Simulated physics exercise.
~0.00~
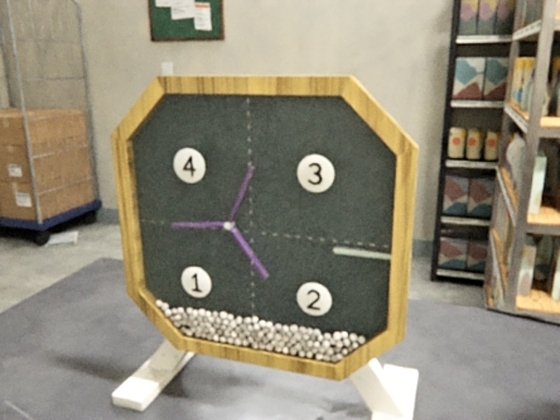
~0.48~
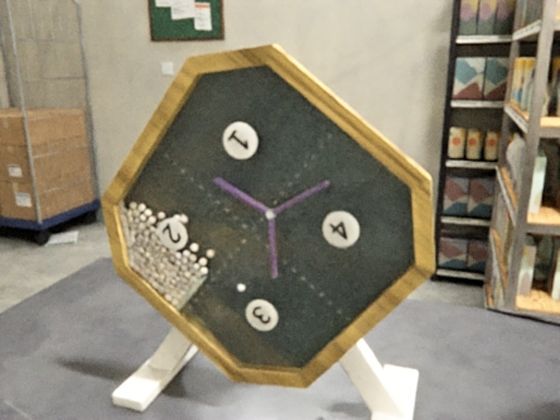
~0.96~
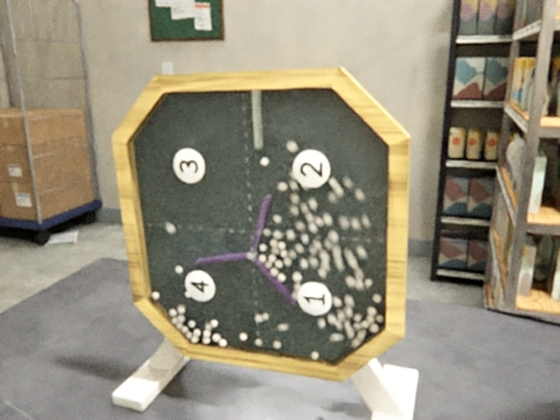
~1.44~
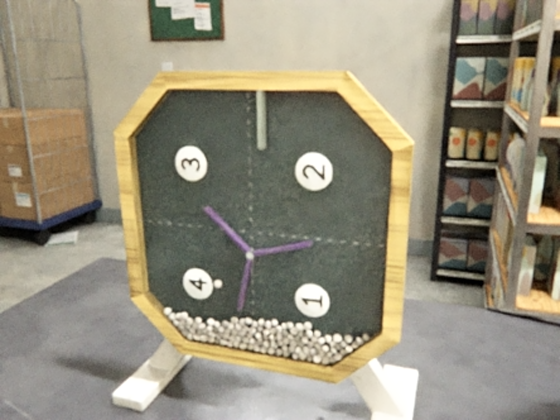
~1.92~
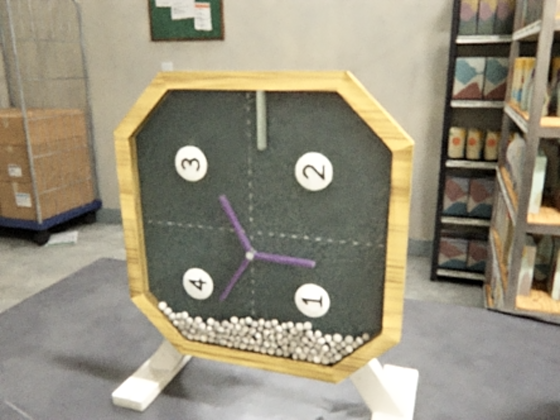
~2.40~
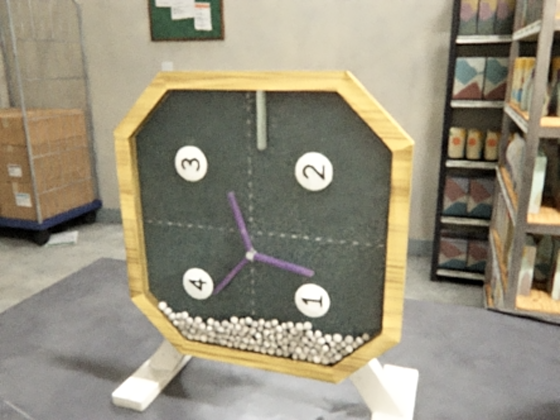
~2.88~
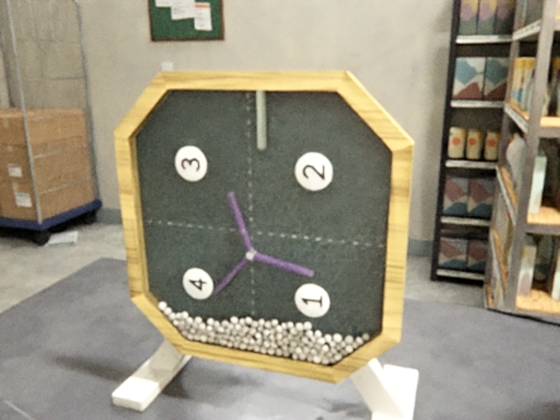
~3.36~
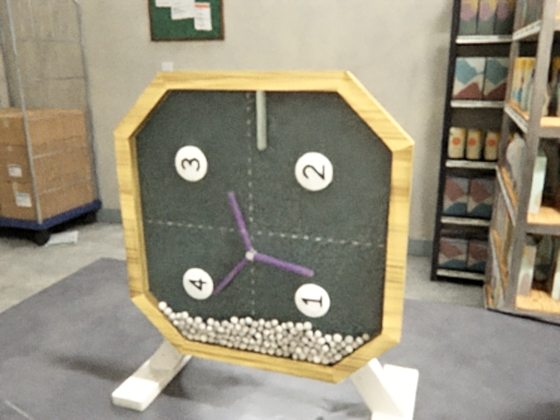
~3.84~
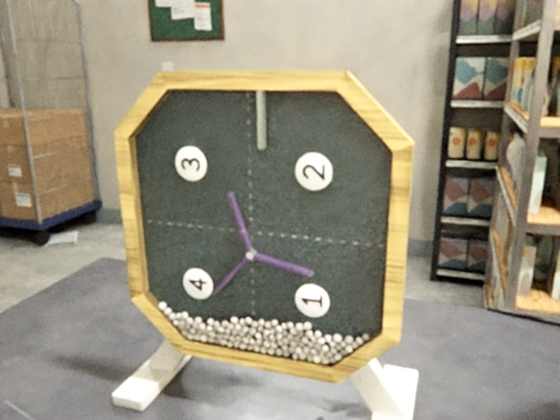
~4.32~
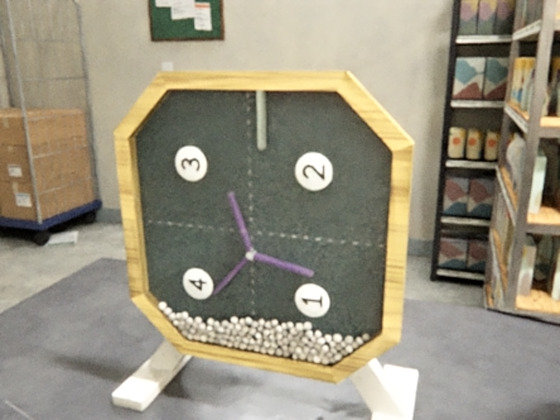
An octagonal box turns on its stand, spilling white balls that settle along the bottom.
